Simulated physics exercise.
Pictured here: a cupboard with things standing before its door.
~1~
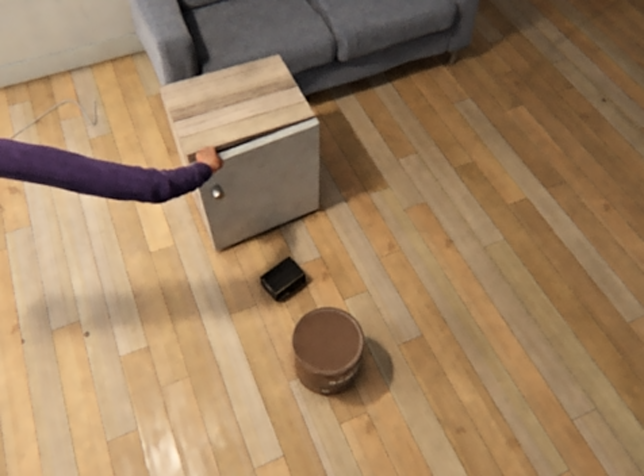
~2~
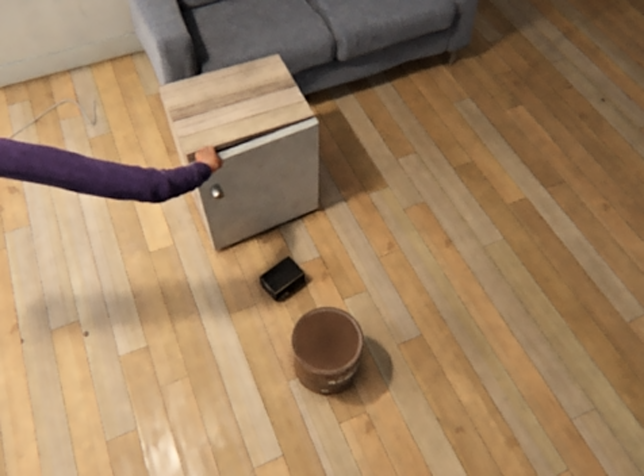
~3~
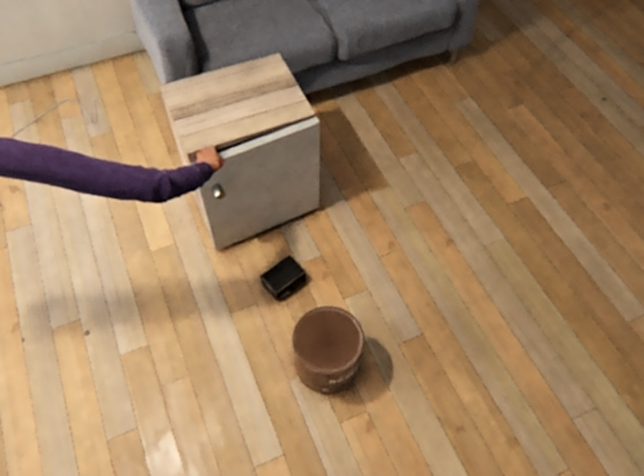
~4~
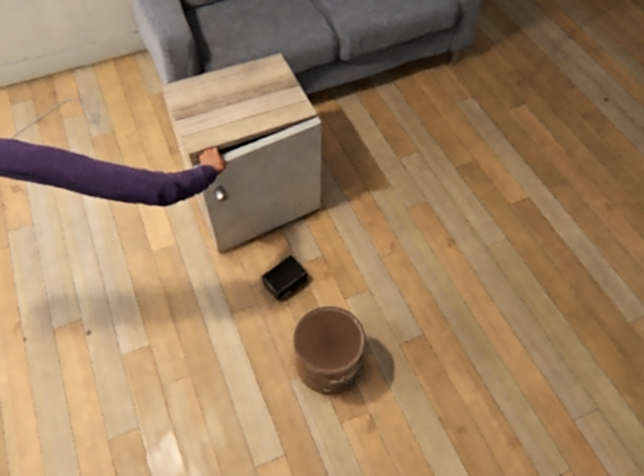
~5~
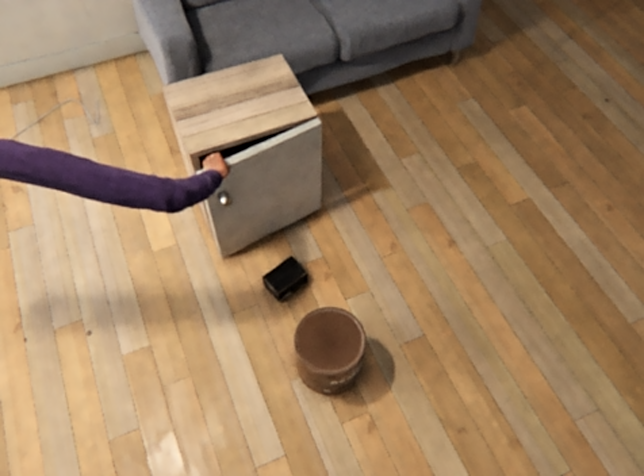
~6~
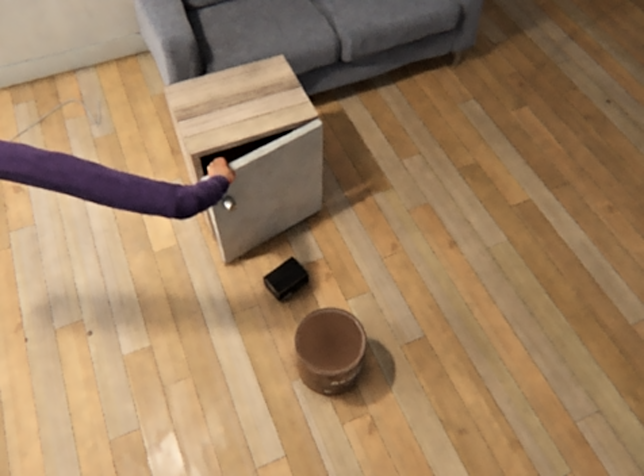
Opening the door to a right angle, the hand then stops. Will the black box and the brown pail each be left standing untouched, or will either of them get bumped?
Result: The black box gets bumped; the brown pail is left alone.
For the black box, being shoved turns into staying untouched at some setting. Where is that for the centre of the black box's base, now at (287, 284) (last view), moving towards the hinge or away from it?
The switch point lies roughly at (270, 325).
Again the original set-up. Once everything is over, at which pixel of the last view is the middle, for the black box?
Its middle settles near (374, 279) in the last picture.
Then, 0.82 s after the last picture, door 47° open; black box moved a little near (302, 284); brown pail at rest near (330, 353).
Then, 1.34 s after the last picture, door 69° open; black box moved about its own width near (340, 287); brown pail at rest near (330, 353).
At rest, the black box gets knocked, near (374, 279); the brown pail escapes contact, near (330, 353).
